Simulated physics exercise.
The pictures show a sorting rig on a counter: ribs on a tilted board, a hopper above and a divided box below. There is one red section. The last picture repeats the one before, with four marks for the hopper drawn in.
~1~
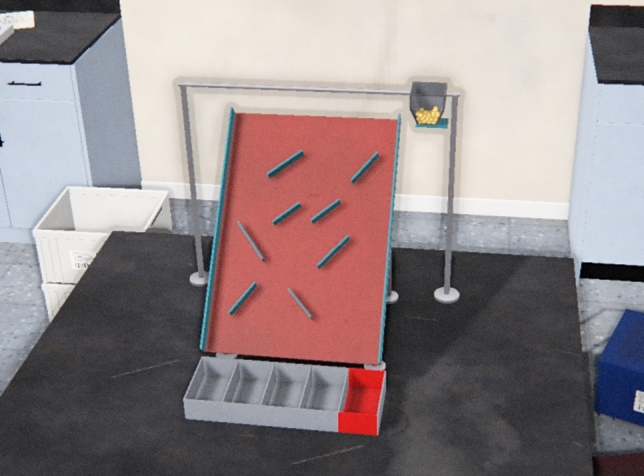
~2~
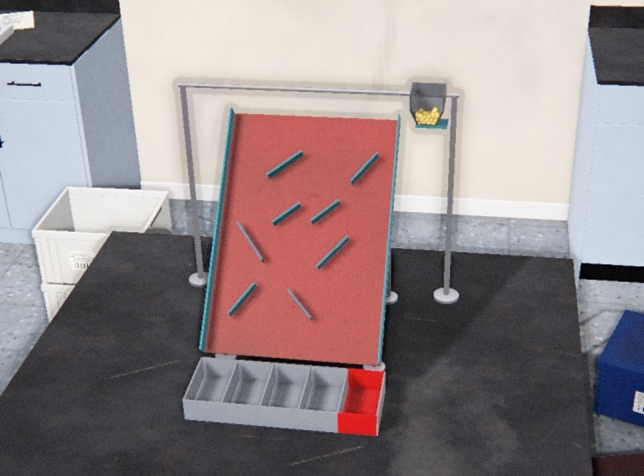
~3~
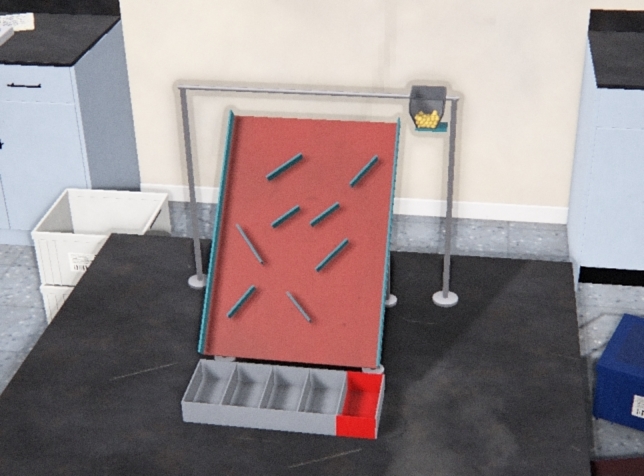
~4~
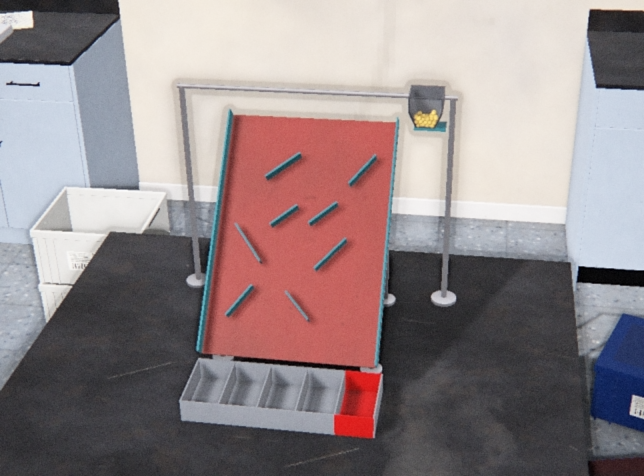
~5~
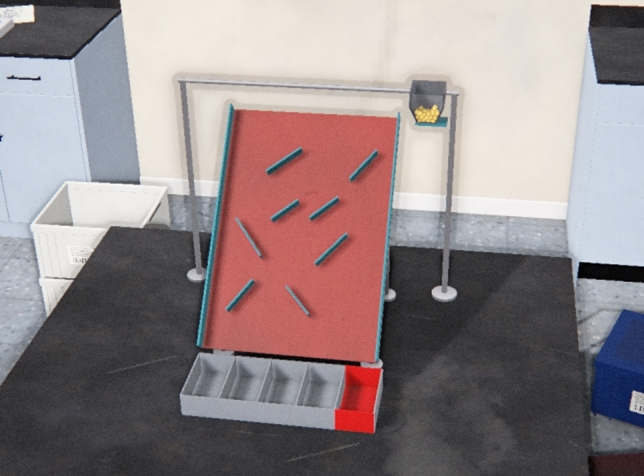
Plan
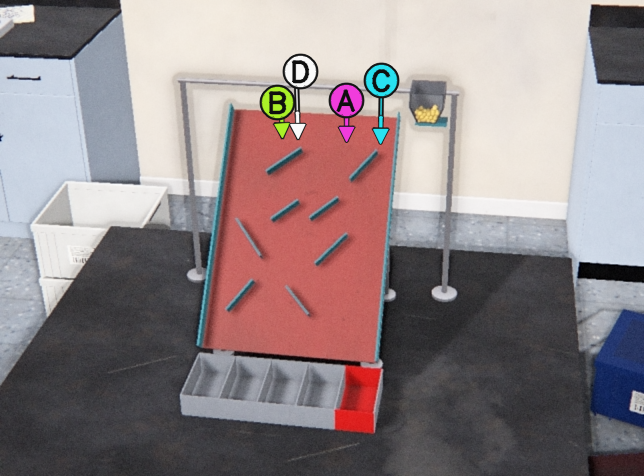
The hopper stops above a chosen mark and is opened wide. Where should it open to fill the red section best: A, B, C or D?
I would pick mark C.
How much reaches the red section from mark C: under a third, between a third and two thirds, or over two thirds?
Mark C gives between a third and two thirds.
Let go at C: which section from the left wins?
The fifth from the left.
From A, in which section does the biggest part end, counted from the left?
The second.
On the marked copy, mark A meets the board at (346, 136); mark B meets the board at (282, 132); mark C meets the board at (380, 138); mark D meets the board at (298, 133).
Choosing A, a small part in the red section, most in other sections, a stray few outside the box.
Choosing B, a small part in the red section, nearly all in other sections.
Choosing C, about half in the red section, about a third in other sections.
Choosing D, a small part in the red section, nearly all in other sections.
